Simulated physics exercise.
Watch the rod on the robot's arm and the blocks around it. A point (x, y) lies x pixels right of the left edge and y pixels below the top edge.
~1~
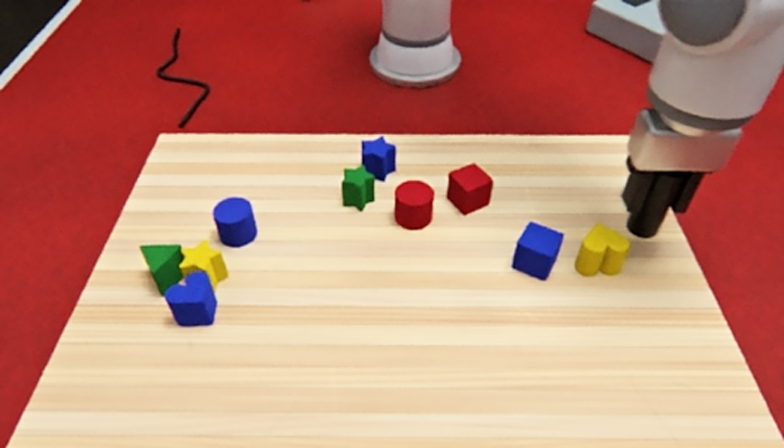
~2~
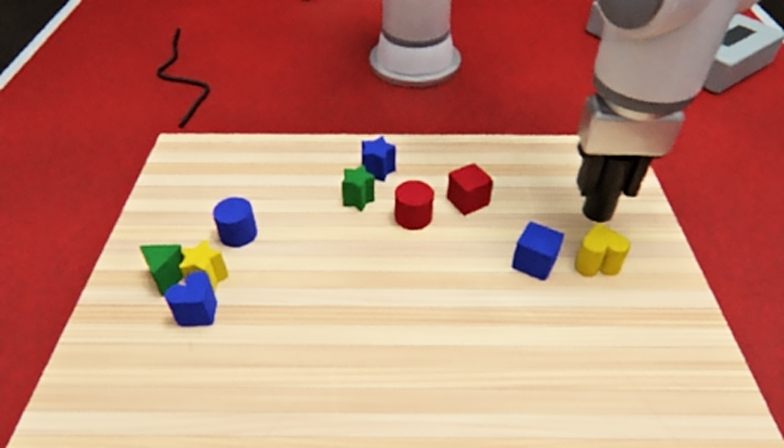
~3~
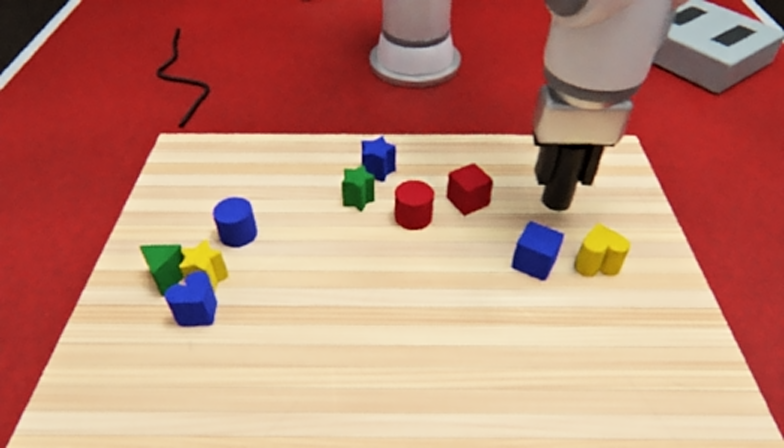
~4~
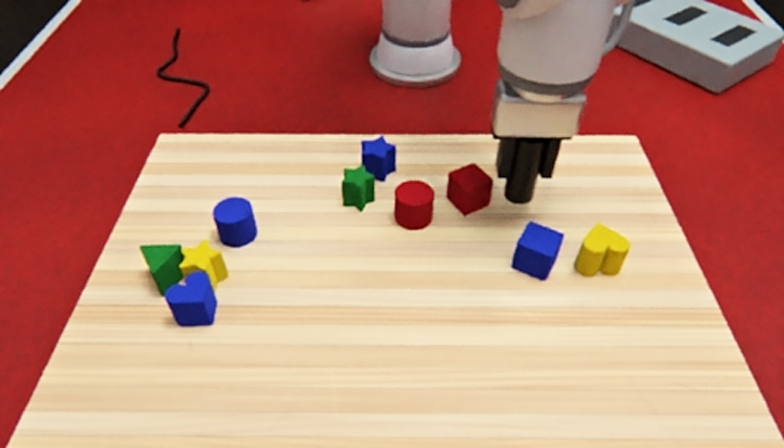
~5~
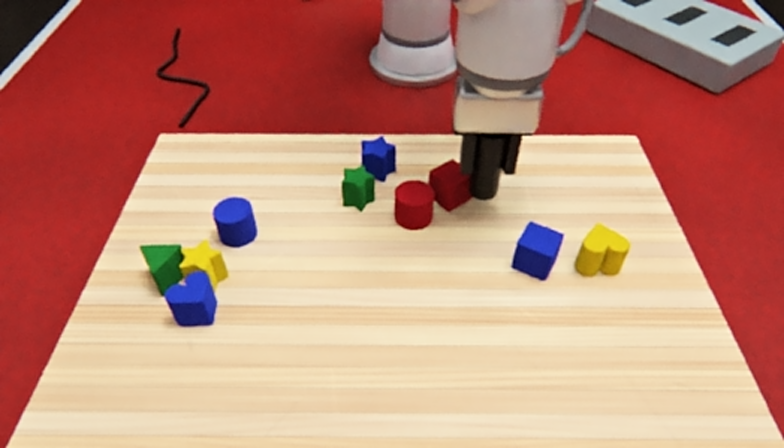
A pale wooden board on a red surface is seen from above at an angle, the camera still. Blue, green and yellow blocks cluster at left, blue and green stars sit beside a red cylinder and red cube near the top centre, and a blue cube and yellow heart lie at right. A robot arm's dark rod sweeps left from the right edge, then nudges the red cube slightly left.
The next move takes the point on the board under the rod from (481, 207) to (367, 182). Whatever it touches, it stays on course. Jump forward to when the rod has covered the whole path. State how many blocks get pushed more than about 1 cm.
I think two will be displaced.
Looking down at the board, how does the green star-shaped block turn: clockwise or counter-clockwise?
Turns anticlockwise.
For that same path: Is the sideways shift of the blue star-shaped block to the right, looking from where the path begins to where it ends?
My answer is yes.
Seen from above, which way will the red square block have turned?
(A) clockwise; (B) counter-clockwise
The one that fits is A, clockwise.
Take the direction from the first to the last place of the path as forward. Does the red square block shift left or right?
Answer: Rightward.
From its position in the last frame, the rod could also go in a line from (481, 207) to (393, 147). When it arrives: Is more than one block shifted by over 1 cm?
My answer is no.
On the path given first. One third of the way, rod at (443, 182); red square block at (419, 160).
Two thirds of the way, rod at (404, 173); blue star-shaped block at (358, 138), turned 15° clockwise; red square block at (384, 150).
At the end, rod at (367, 166); green star-shaped block at (353, 174), turned 20° anticlockwise; blue star-shaped block at (338, 125), turned 30° clockwise; red circular block unmoved; red square block at (356, 140), turned 20° clockwise.
